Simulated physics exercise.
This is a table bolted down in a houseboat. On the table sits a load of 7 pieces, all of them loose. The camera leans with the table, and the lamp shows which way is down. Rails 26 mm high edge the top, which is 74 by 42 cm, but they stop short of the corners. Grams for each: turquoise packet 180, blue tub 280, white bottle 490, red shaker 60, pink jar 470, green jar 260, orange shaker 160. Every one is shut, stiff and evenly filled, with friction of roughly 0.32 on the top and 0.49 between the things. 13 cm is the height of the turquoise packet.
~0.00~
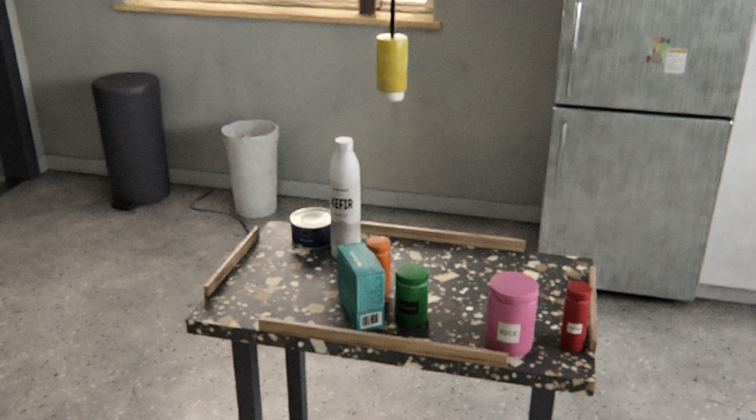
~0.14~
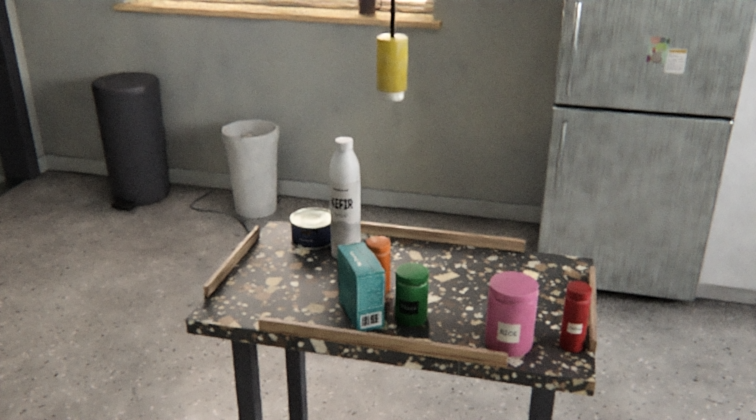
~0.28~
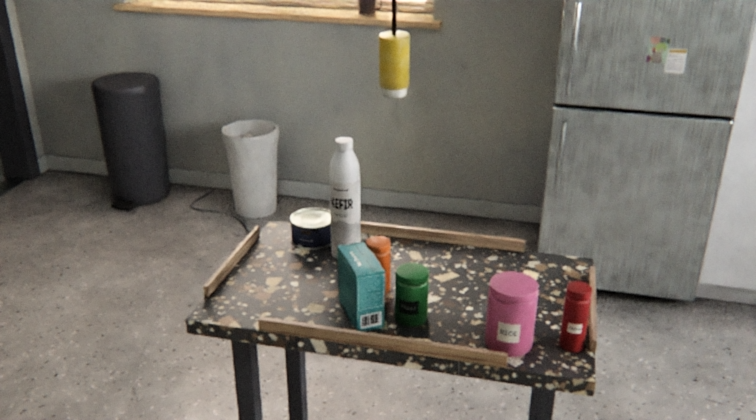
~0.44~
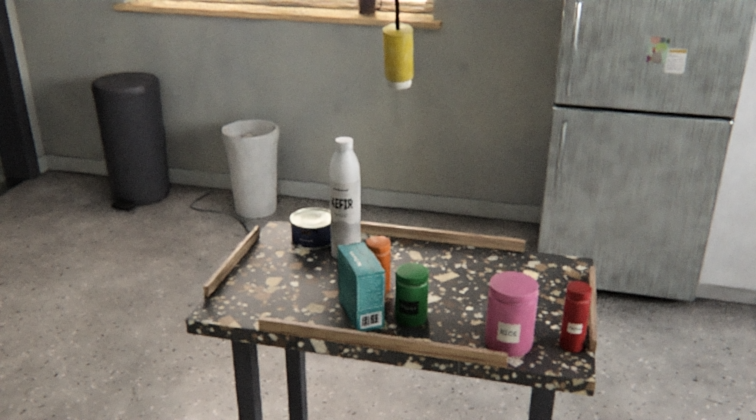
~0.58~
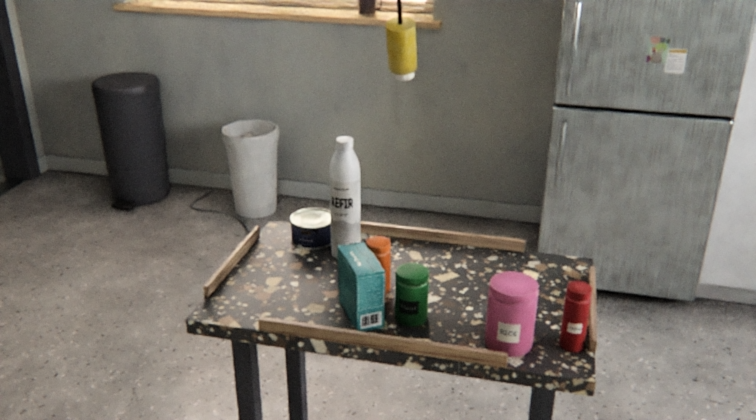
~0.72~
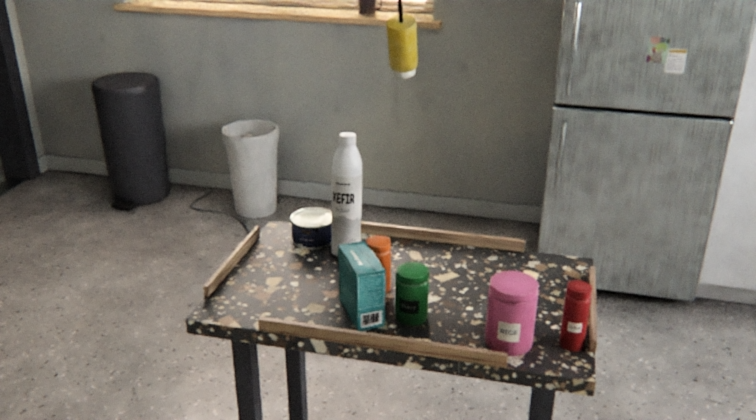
The footage shows seven closed containers on a speckled, railed table in a kitchen-like room as the hanging yellow lamp swings gradually to the right; the white bottle then rocks slightly while the other items stay in place.
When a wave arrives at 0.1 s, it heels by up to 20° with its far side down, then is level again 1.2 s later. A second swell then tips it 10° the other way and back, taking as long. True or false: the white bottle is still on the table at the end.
False.
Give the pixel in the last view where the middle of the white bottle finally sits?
It comes to rest near (397, 361).
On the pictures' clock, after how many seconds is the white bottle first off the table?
Near 1.0 s.
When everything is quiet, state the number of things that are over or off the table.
That gives 1.
By 1.02 s, boat heeled 9°, far side down; white bottle now off the table; turquoise packet 2 cm from its spot; red shaker 2 cm from its spot.
By 1.22 s, boat heeled 1°, far side down; turquoise packet 2 cm from its spot; red shaker 2 cm from its spot; orange shaker 2 cm from its spot.
By 1.62 s, boat heeled 6°, near side down; turquoise packet 2 cm from its spot; red shaker 2 cm from its spot; orange shaker 2 cm from its spot.
When it is over (3.0 s), off the table, white bottle; the other 6 within 5 cm of the start. In the last view, white bottle near (397, 361).
